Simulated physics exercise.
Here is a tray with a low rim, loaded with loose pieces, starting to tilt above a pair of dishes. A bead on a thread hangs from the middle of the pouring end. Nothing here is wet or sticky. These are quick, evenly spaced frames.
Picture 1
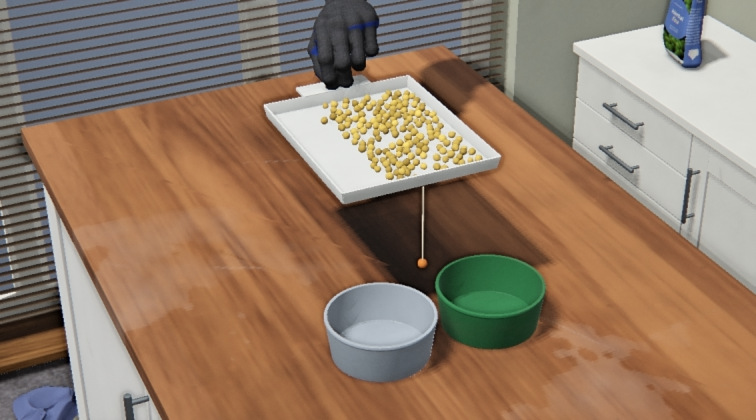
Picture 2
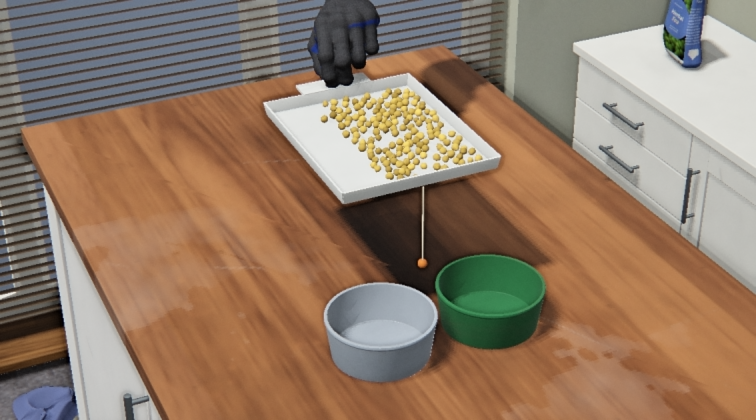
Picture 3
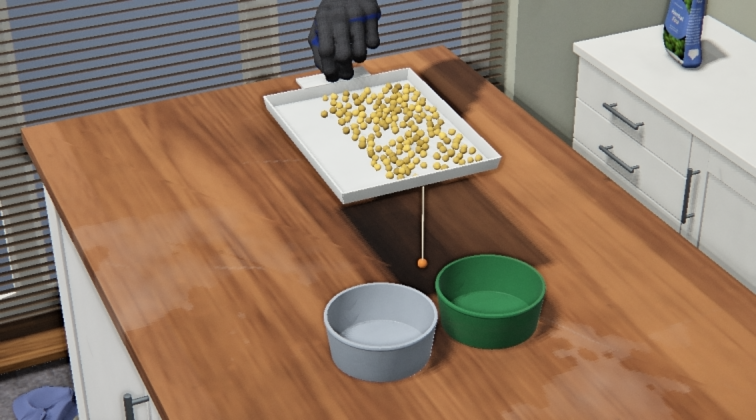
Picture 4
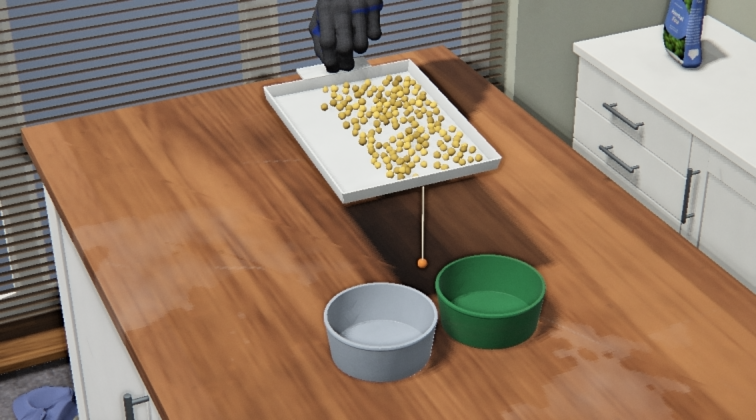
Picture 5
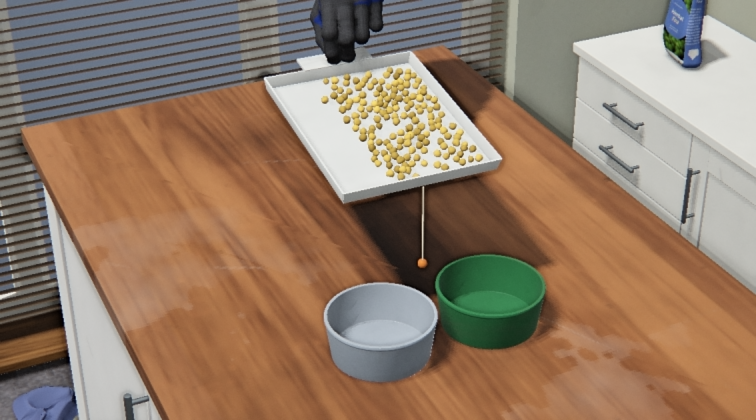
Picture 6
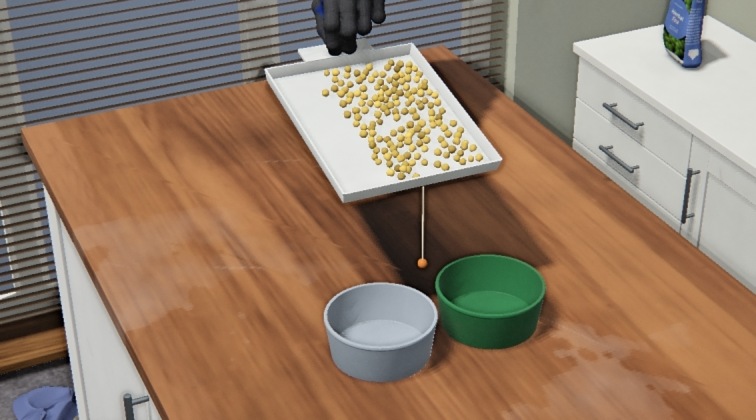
White tray of small yellow balls tilting slightly as a dark-gloved hand raises its far end above gray and green bowls.
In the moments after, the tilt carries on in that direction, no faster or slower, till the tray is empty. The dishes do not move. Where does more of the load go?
More goes to the right-hand dish.
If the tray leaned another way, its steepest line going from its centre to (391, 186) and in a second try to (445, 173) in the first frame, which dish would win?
In turn: The left dish; the dish on the right.
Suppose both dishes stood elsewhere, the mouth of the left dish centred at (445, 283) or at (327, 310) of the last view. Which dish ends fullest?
One: The left dish. Two: The dish on the right.
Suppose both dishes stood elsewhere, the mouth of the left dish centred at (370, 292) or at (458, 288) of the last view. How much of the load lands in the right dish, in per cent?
In turn 50 and 10 in a hundred.
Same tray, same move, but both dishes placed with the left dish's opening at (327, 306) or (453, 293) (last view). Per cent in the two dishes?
In turn 40 and 70 in a hundred.
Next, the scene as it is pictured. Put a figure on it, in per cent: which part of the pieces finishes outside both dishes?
Close to 10 per cent.
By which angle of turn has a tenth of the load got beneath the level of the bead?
Near 105 degrees.
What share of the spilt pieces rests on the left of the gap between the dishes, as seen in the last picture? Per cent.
Near 20 %.
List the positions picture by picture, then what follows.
Corners of the pouring end near (344, 192) and (497, 156), level; middle of the load near (394, 130), puffed corn balls; left dish near (405, 359); right dish near (516, 327); bead on its thread near (422, 263), in the first picture.
Corners of the pouring end near (344, 192) and (497, 156), level; middle of the load near (394, 129), in the second picture.
Corners of the pouring end near (344, 191) and (497, 156), tipped barely, level across its low end; middle of the load near (394, 126), in the third picture.
Corners of the pouring end near (344, 192) and (498, 157), tipped a little, level across its low end; middle of the load near (395, 121), in the fourth picture.
Corners of the pouring end near (345, 192) and (498, 158), tipped a little, level across its low end; middle of the load near (395, 116), in the fifth picture.
Corners of the pouring end near (345, 192) and (499, 158), tipped a little, level across its low end; middle of the load near (396, 112); left dish near (405, 359); right dish near (516, 327), in the sixth picture.
Shortly afterwards, tray tipped steeply; all but a few on the tray; only a few in the air.
Next, tray tipped right over; all but a few on the tray; only a few in the right dish; only a few outside both; only a few in the air.
Some moments later, tray tipped past a quarter turn; near a quarter in the left dish; near two thirds in the right dish; a little outside both.
In the end, tray tipped past a quarter turn; near a quarter in the left dish; near two thirds in the right dish; a little outside both.
